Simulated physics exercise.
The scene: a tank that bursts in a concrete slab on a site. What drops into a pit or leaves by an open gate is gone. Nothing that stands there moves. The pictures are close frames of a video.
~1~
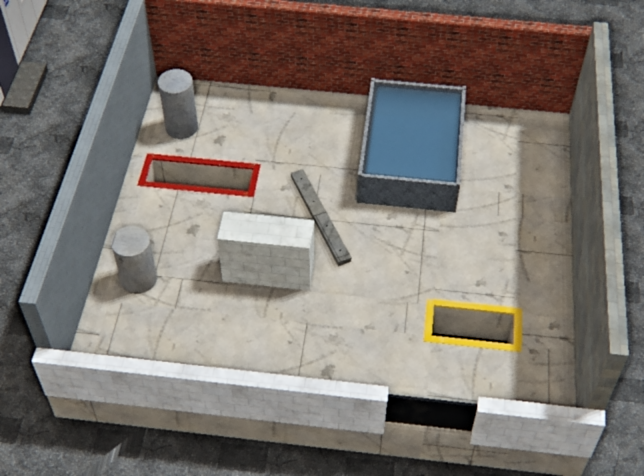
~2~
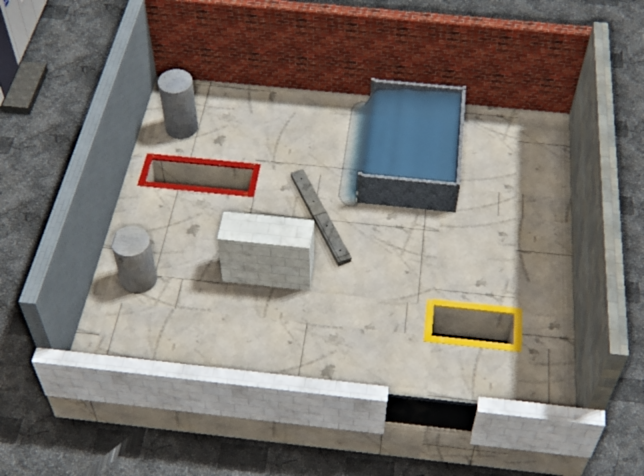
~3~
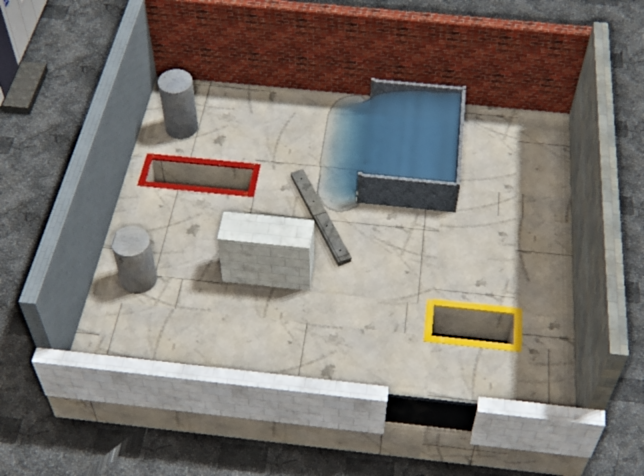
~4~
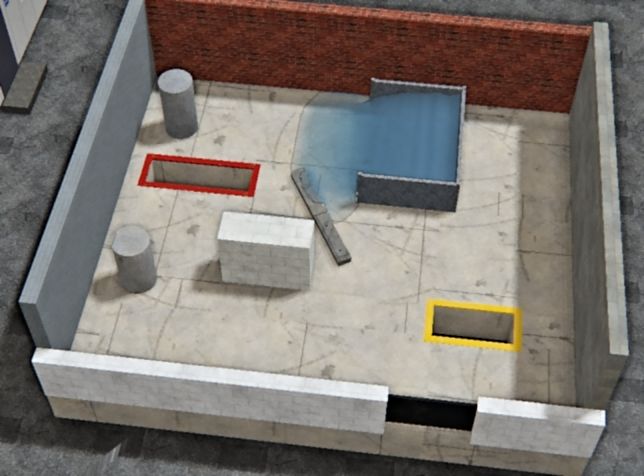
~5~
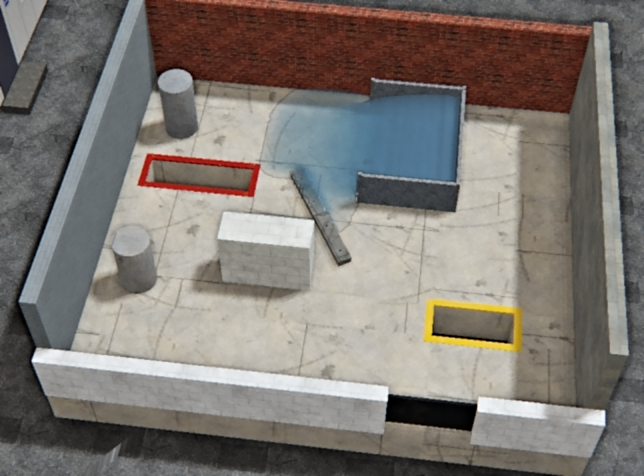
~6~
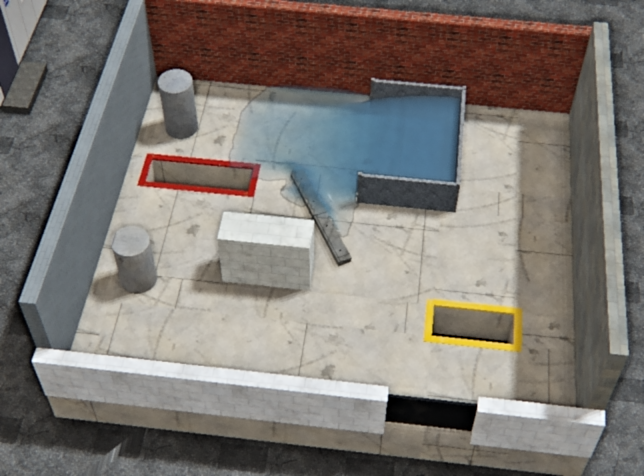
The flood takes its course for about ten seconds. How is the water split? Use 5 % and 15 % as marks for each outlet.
In the end: The gate takes under 5 %; the yellow pit takes under 5 %; the red pit takes over 15 %.
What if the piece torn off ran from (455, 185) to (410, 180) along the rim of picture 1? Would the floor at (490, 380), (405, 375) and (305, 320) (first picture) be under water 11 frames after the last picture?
As listed: Free of water, wet, covered.
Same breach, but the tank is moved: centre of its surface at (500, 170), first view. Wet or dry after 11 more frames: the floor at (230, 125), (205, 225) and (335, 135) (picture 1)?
In that order: Under water, awash, under water.
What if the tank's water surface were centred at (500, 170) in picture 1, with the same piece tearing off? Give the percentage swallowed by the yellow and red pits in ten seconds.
In per cent: Yellow 2, red 35.
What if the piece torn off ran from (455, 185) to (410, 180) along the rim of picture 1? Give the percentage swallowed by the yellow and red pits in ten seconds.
Parts in a hundred: Yellow 40, red 0.
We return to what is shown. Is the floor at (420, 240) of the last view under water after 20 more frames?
Verdict: Flooded.
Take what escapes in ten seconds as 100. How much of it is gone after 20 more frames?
Some 40 per cent.
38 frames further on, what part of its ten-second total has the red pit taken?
Roughly 80 per cent.
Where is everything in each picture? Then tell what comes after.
In the first frame, still water in the water tank at (414, 133).
In the second frame, the front is at (368, 104), out from the gap at (367, 144).
In the third frame, the front is at (340, 208), out from the gap at (367, 146).
In the fourth frame, water pours out at (367, 147) and has run to (328, 93).
In the fifth frame, water pours out at (367, 147) and has run to (300, 91).
In the sixth frame, the front is at (247, 111), out from the gap at (367, 147).
A moment on, water covers 25 % of the floor; the gate 0 %, the yellow pit 0 %, the red pit 2 %.
Next, water covers 35 % of the floor; the gate 0 %, the yellow pit 0 %, the red pit 9 %.
Then, water covers 40 % of the floor; the gate 0 %, the yellow pit 0 %, the red pit 22 %.
Later, water covers 45 % of the floor; the gate 0 %, the yellow pit 2 %, the red pit 40 %.
In the end, water covers 65 % of the floor; the gate 0 %, the yellow pit 3 %, the red pit 51 %.
